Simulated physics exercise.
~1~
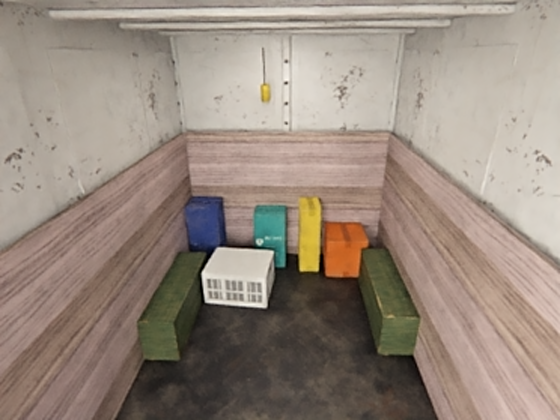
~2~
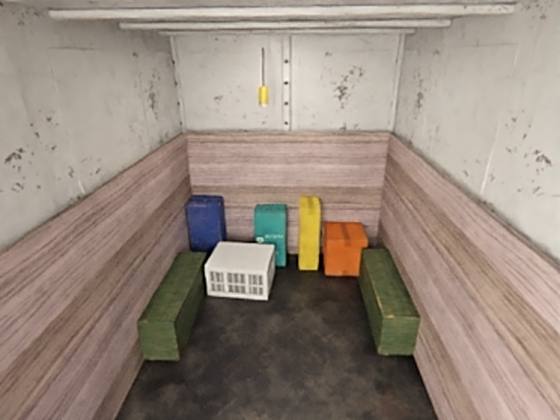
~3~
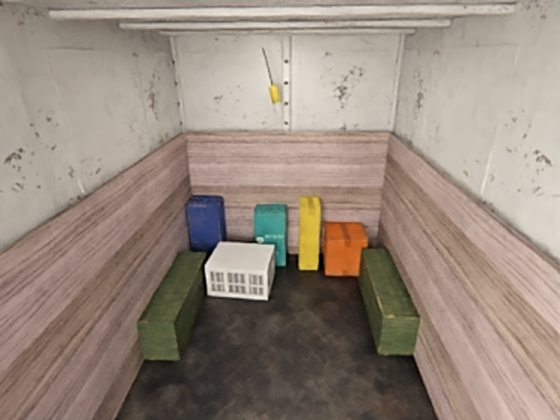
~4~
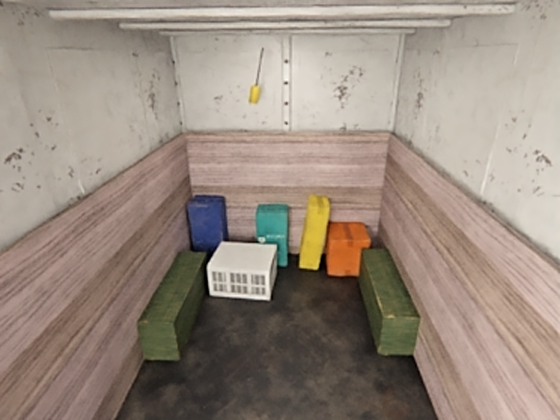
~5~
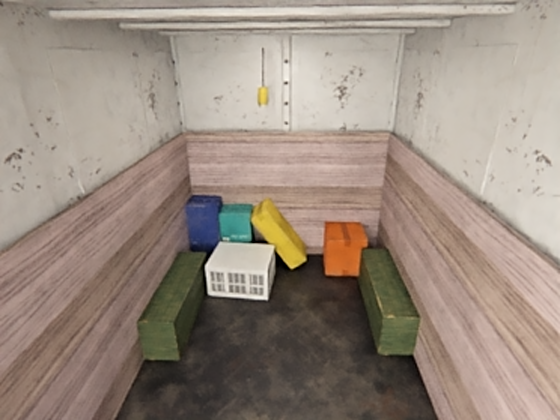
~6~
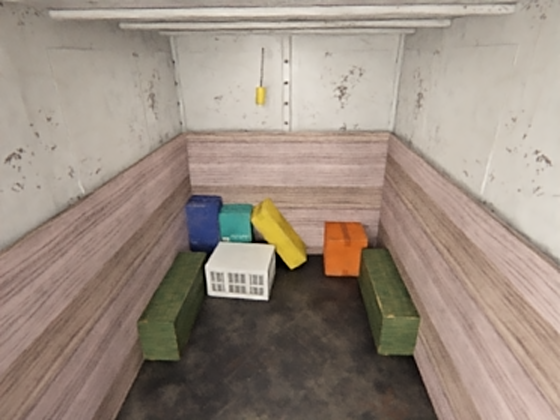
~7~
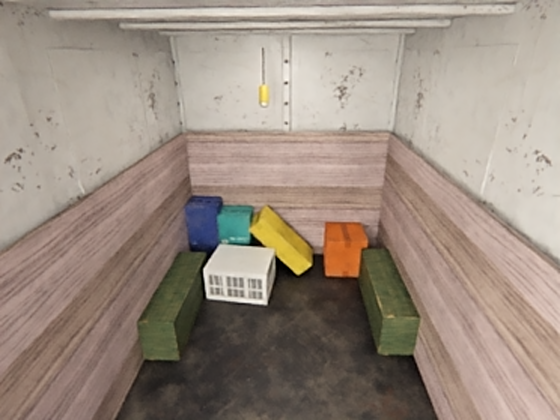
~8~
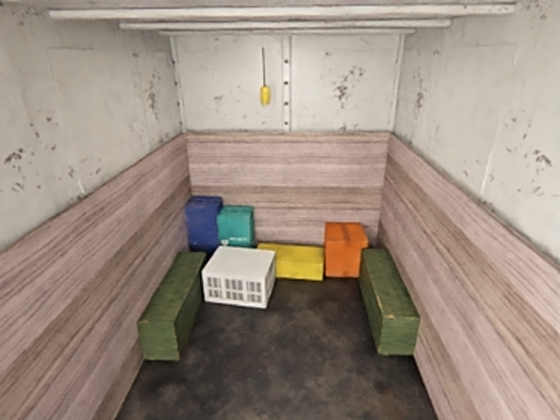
In the back of a van, a yellow lamp swung above several boxes as the tall yellow one tipped left and leaned beside the turquoise box, which had shifted towards the blue one; finally the yellow box dropped flat onto its side near the orange box.
